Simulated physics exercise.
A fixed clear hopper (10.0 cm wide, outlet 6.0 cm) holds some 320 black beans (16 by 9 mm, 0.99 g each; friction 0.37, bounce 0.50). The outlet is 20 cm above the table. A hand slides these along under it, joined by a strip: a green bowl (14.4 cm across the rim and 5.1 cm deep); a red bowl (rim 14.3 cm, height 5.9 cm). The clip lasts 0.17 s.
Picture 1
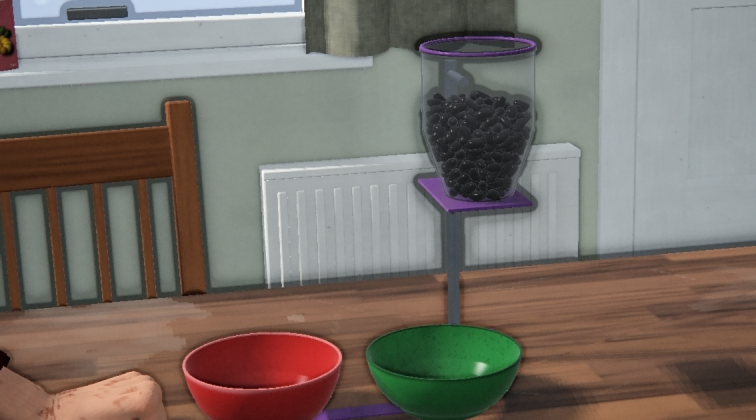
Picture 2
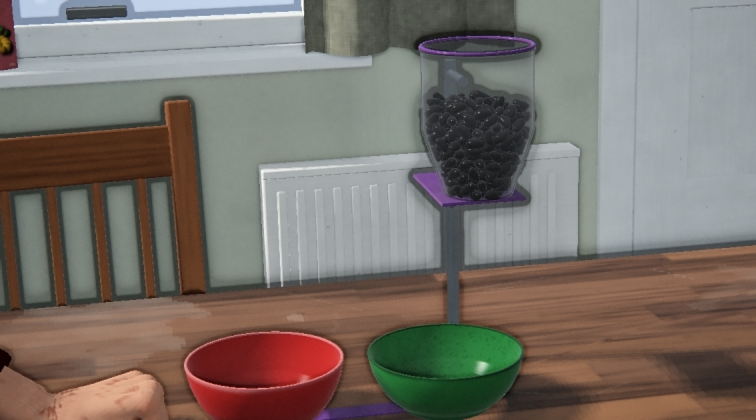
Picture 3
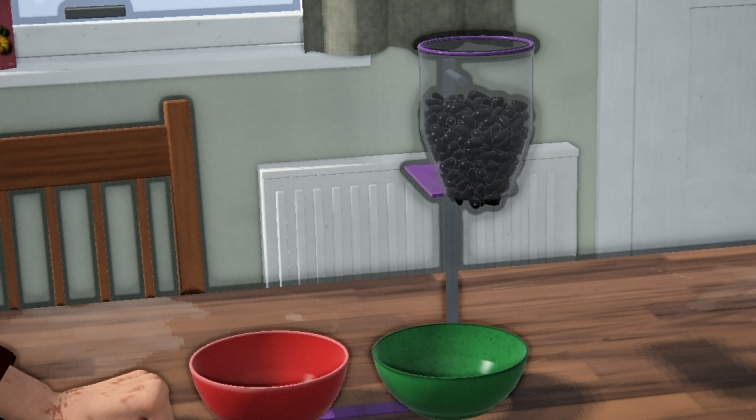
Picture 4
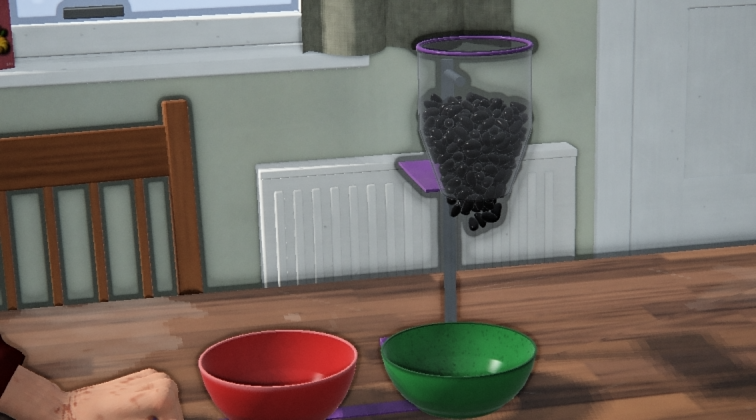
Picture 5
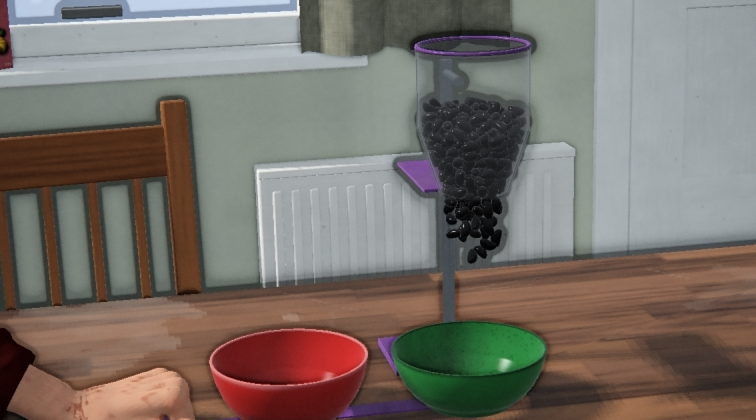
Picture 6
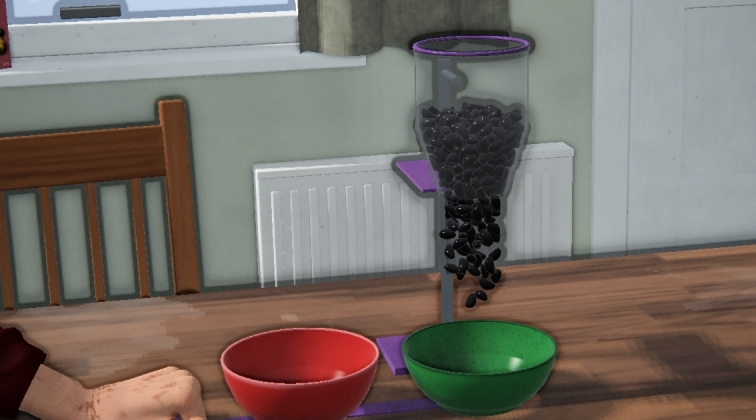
A clear, purple-rimmed container packed with black beans stands above a wooden table, seen from a fixed, slightly raised view in a room with a chair, radiator and curtained window. Below it sit a red bowl on the left and a green bowl on the right, with a hand at lower left. A purple plate slides left from under the container, beans begin dropping in a thickening stream, and the hand and both bowls slide right.
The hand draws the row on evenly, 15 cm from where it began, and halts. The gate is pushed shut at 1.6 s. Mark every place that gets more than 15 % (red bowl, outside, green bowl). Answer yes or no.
Red bowl: Yes, outside: Yes, green bowl: Yes.
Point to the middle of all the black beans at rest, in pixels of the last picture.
Near (486, 383).
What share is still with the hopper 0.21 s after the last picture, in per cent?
Roughly 40 per cent.
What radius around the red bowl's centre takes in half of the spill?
Some 12 cm.
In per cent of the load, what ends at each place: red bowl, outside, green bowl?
Red bowl 40, outside 25, green bowl 35.
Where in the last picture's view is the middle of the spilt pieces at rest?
At about (504, 391).
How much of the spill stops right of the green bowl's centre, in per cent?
Roughly 20 per cent.
Then, 0.21 s after the last picture, green bowl 35 %, hopper 40 %, in the air 20 %; middle of all pieces on or above the table near (496, 267).
Then, 0.39 s after the last picture, green bowl 35 %, red bowl 20 %, outside 15 %, in the air 25 %; middle of all pieces on or above the table near (516, 339).
Then, 0.56 s after the last picture, green bowl 35 %, red bowl 40 %, outside 25 %; middle of all pieces on or above the table near (501, 380).
Then, 0.71 s after the last picture, green bowl 35 %, red bowl 40 %, outside 25 %; middle of all pieces on or above the table near (502, 381).
In the end, green bowl 35 %, red bowl 40 %, outside 25 %, hopper 0 %.
